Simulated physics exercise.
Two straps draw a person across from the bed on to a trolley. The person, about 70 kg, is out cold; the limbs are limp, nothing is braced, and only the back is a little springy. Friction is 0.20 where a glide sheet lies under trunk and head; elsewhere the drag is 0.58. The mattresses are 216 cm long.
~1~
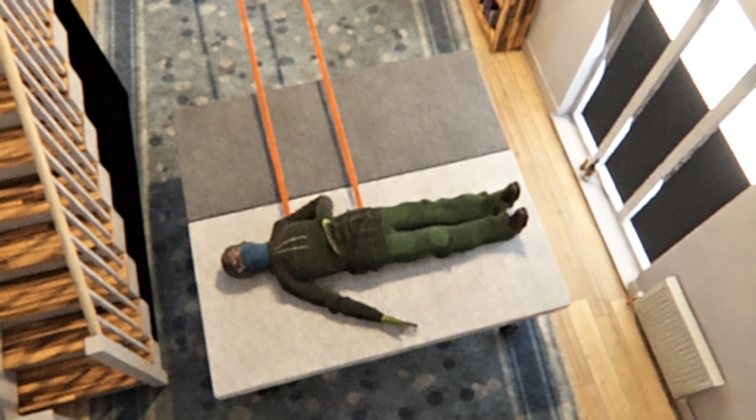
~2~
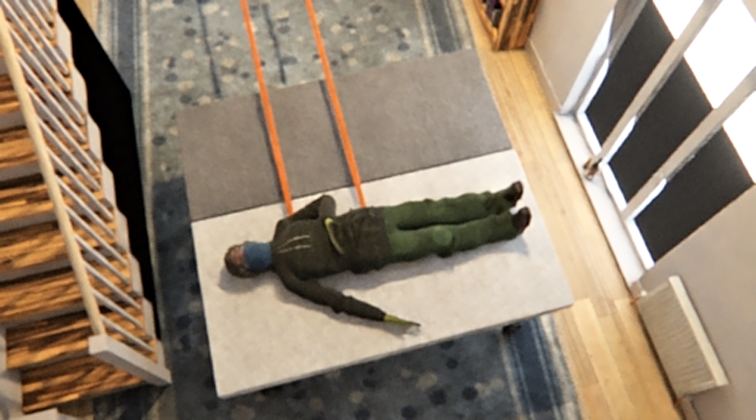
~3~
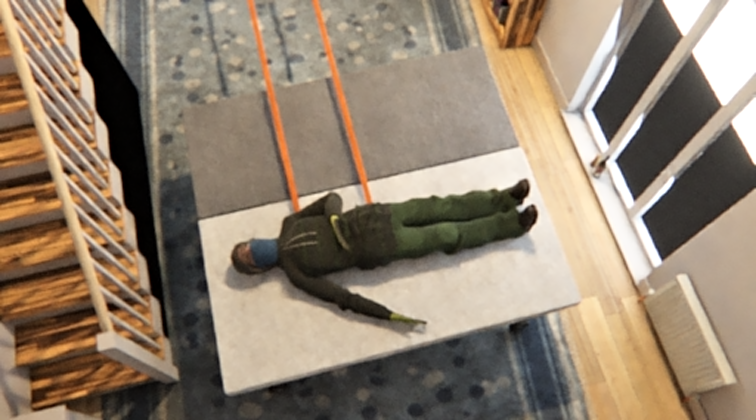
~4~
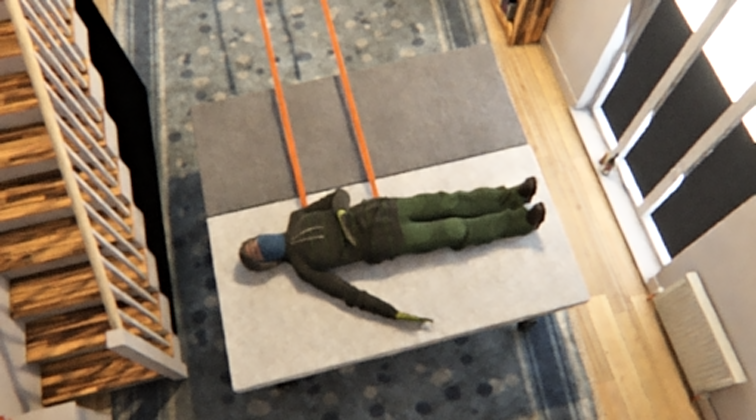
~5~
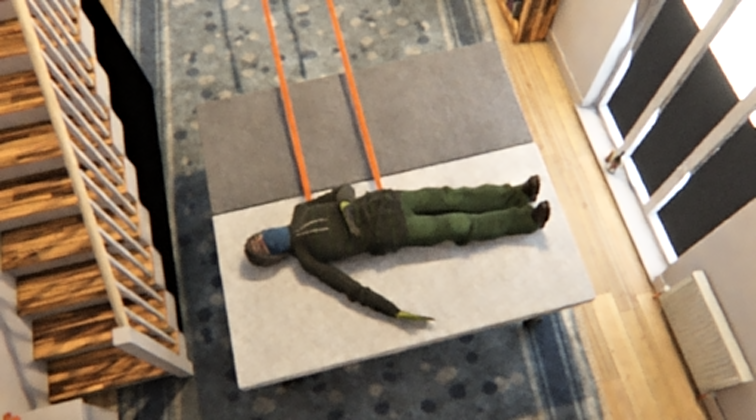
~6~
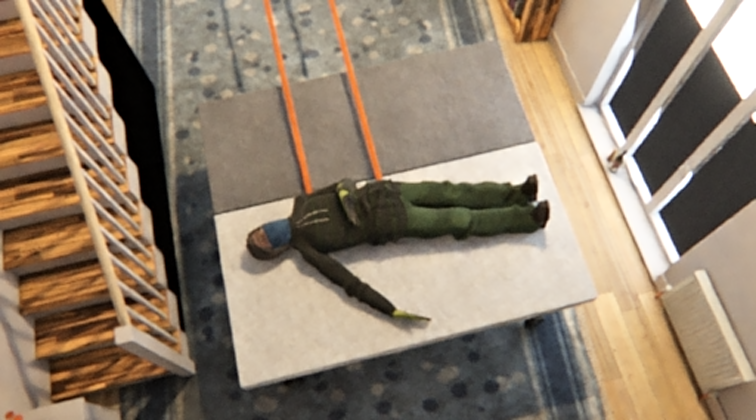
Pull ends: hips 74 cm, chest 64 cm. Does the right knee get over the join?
No.
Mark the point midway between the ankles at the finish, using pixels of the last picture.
About pixel (492, 172).
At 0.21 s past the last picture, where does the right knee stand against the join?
About 42 cm short.
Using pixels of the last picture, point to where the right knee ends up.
It finishes near pixel (431, 171) of the last view.
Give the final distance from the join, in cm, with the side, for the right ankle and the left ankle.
Right ankle 40 short, left ankle 4 past.
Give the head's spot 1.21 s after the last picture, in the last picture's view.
(256, 174).
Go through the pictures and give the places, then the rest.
The first picture shows right knee (440, 240), right hand (395, 322), left ankle (499, 202); hips 0 cm across so far.
The second picture shows right knee (443, 239), right hand (398, 321), left ankle (502, 201); hips 0 cm across so far.
The third picture shows right knee (449, 237), right hand (405, 320), left ankle (509, 199); hips 1 cm across so far.
The fourth picture shows right knee (456, 232), right hand (411, 318), left ankle (517, 197); hips 4 cm across so far.
The fifth picture shows right knee (461, 227), right hand (412, 317), left ankle (521, 195); hips 9 cm across so far.
The sixth picture shows right knee (461, 222), right hand (408, 316), left ankle (522, 194); hips 15 cm across so far.
Then, 0.21 s after the last picture the right knee is 41 cm short of the join, near (458, 214) in the last picture's view.
Then, 0.71 s after the last picture the right knee is 24 cm short of the join, near (443, 191) in the last picture's view.
Then, 1.21 s after the last picture the right knee is 11 cm short of the join, near (433, 174) in the last picture's view; the right hand 62 cm short of the join.
In the final state, head crosses the join; left hand crosses the join; right hand stops short of the join; left ankle crosses the join; right ankle stops short of the join; right knee stops short of the join.
